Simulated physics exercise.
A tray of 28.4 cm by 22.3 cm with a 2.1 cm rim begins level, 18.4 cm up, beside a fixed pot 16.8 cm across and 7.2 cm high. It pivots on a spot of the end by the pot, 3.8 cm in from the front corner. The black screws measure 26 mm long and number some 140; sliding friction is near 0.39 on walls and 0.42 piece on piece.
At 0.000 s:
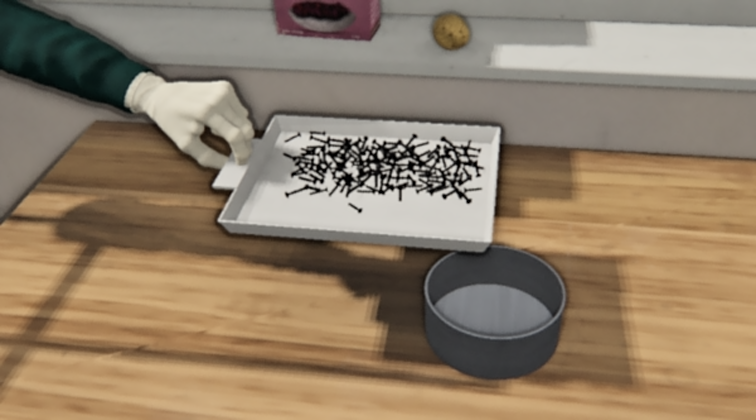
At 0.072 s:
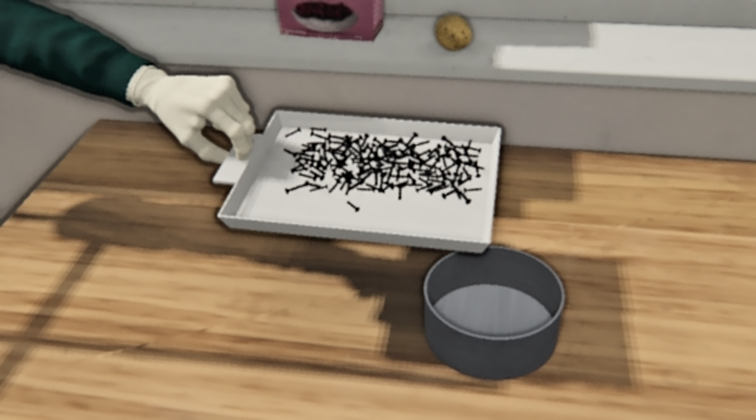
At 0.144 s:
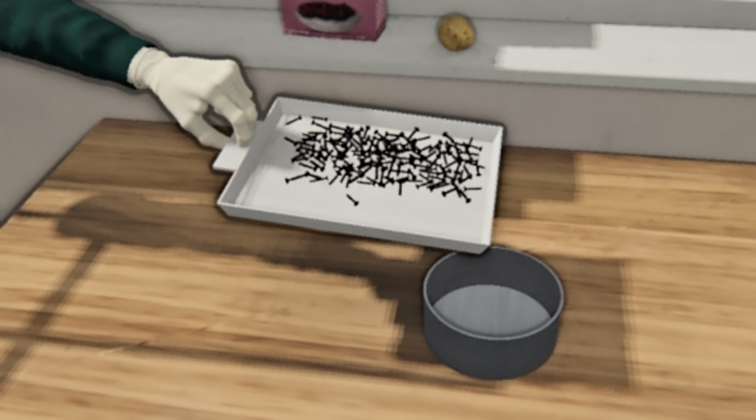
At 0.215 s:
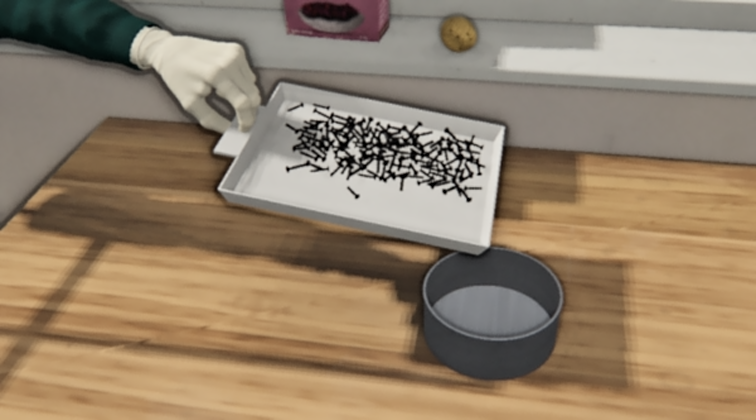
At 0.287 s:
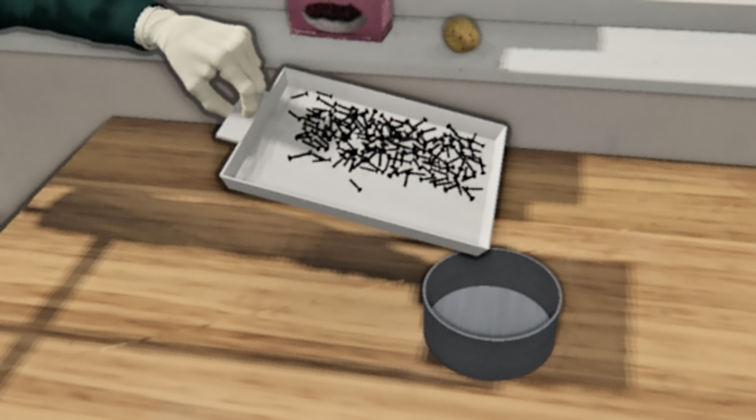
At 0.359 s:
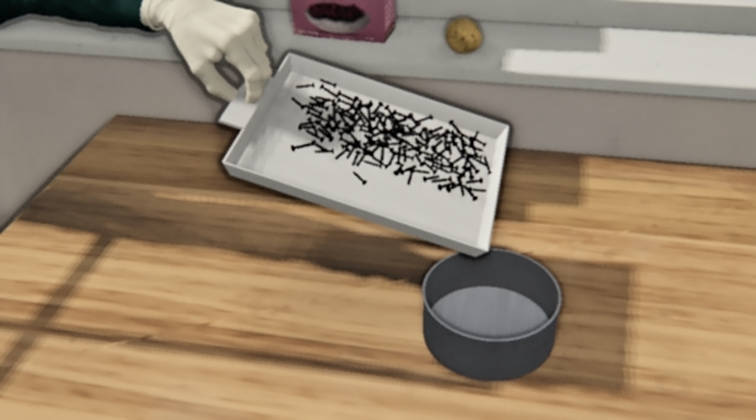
A white tray scattered with black screws started out level, then a white-gloved hand on the left steadily raised its handle end, tilting it down toward an empty dark gray pot on a wooden table.
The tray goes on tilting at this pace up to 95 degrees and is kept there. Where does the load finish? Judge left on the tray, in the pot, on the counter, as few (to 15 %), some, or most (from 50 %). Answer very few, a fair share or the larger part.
Left on the tray: Very few; in the pot: The larger part; on the counter: A fair share.
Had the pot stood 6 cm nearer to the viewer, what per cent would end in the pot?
In that case some 60 per cent.
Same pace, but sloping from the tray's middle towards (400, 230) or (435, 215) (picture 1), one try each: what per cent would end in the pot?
Some 20 and 60 per cent.
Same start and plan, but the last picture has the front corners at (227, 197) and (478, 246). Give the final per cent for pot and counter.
Pot 35, counter 65.
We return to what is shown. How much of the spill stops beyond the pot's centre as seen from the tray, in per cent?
Roughly 90 per cent.
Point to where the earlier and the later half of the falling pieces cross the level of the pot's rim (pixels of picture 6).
At about (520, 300), then at (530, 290).
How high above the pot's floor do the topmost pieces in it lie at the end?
Roughly 2.5 cm.
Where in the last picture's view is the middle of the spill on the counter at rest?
Around (563, 304).
Then, at 1.00 s, tilt 53 degrees; the tray holds 95 %, the pot 0 %.
Then, at 1.44 s, tilt 78 degrees; the tray holds 65 %, the pot 20 %.
After 1.94 s, tilt 95 degrees; the tray holds 0 %, the pot 75 %.
By 3.2 s all is still; tray 0 %, pot 75 %, counter 25 %.
